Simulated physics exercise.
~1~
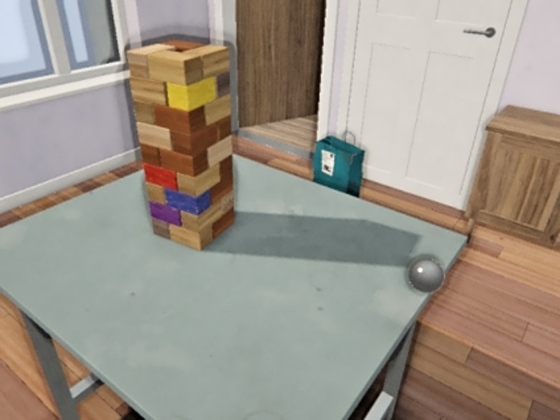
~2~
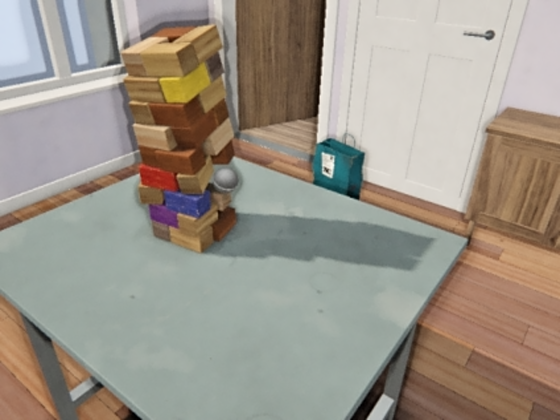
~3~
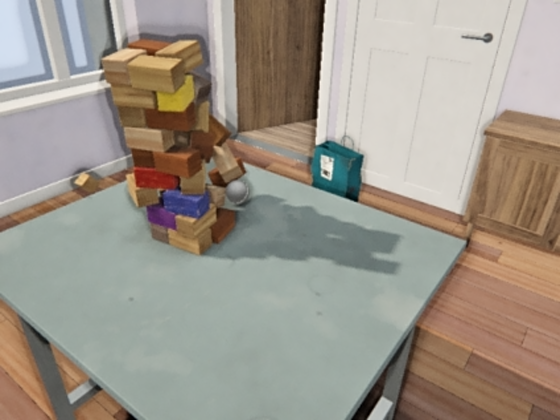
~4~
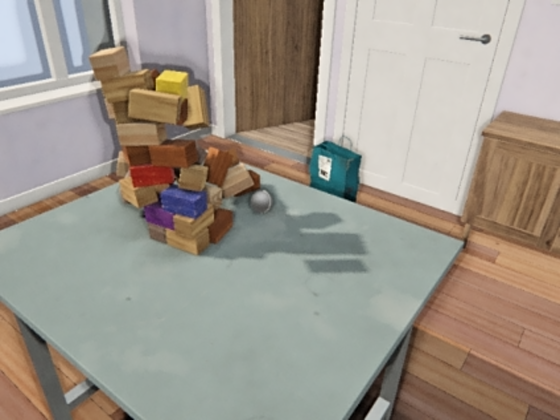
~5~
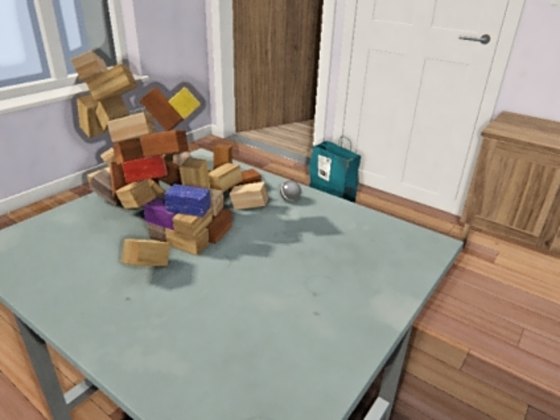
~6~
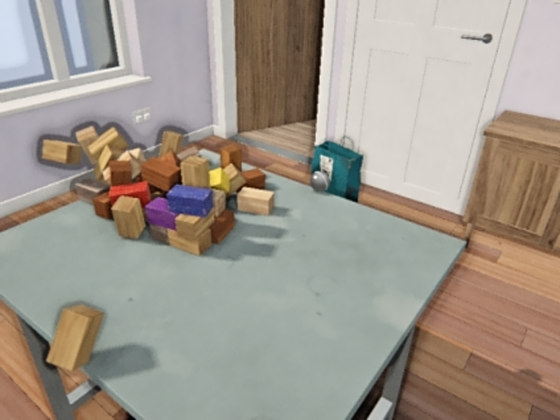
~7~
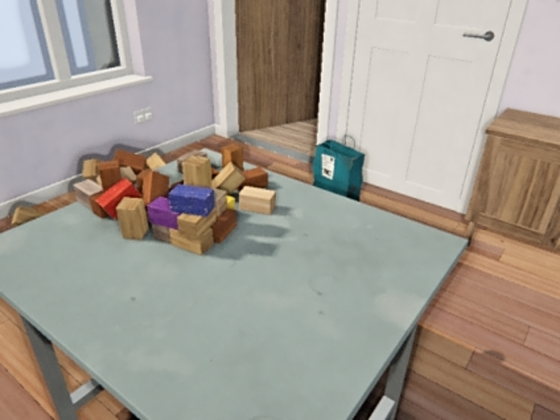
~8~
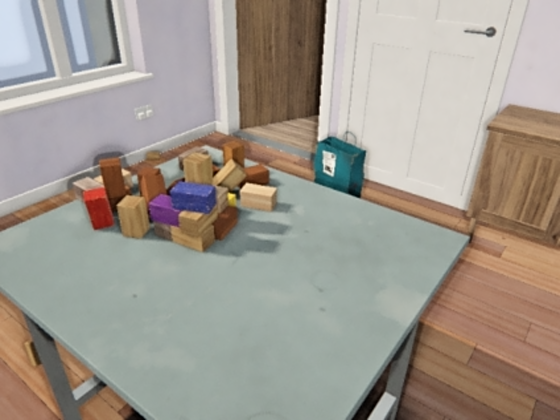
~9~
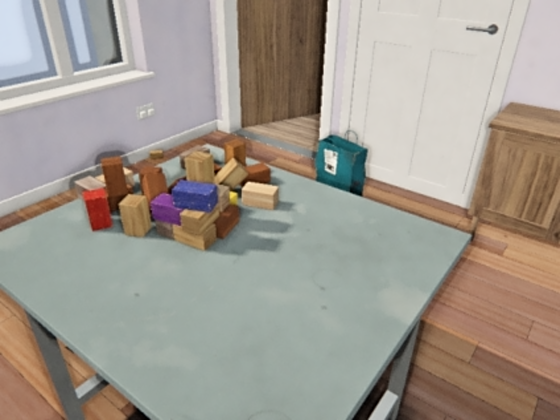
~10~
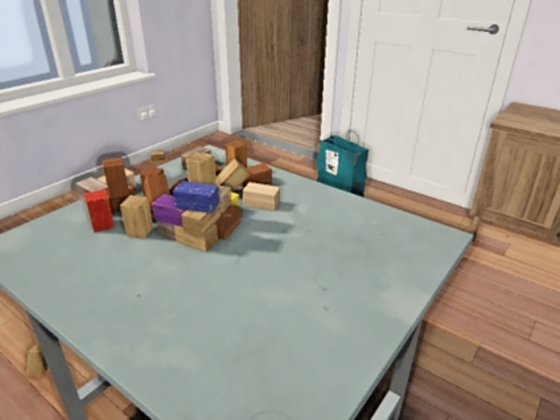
In a room with lilac walls and a wooden floor, a slightly swaying view looks down on a grey-green table, with a teal bag by a white door behind it. A tower of wooden blocks, a few coloured yellow, red, blue and purple, stands towards the left. A steel ball flies in from the right and strikes the tower's side. The upper layers lean left and crumble, spilling blocks across the table and over its edges, while the ball rolls back right and drops from view. The red block ends upright left of the heap, with blue and purple still low in the remaining stack.
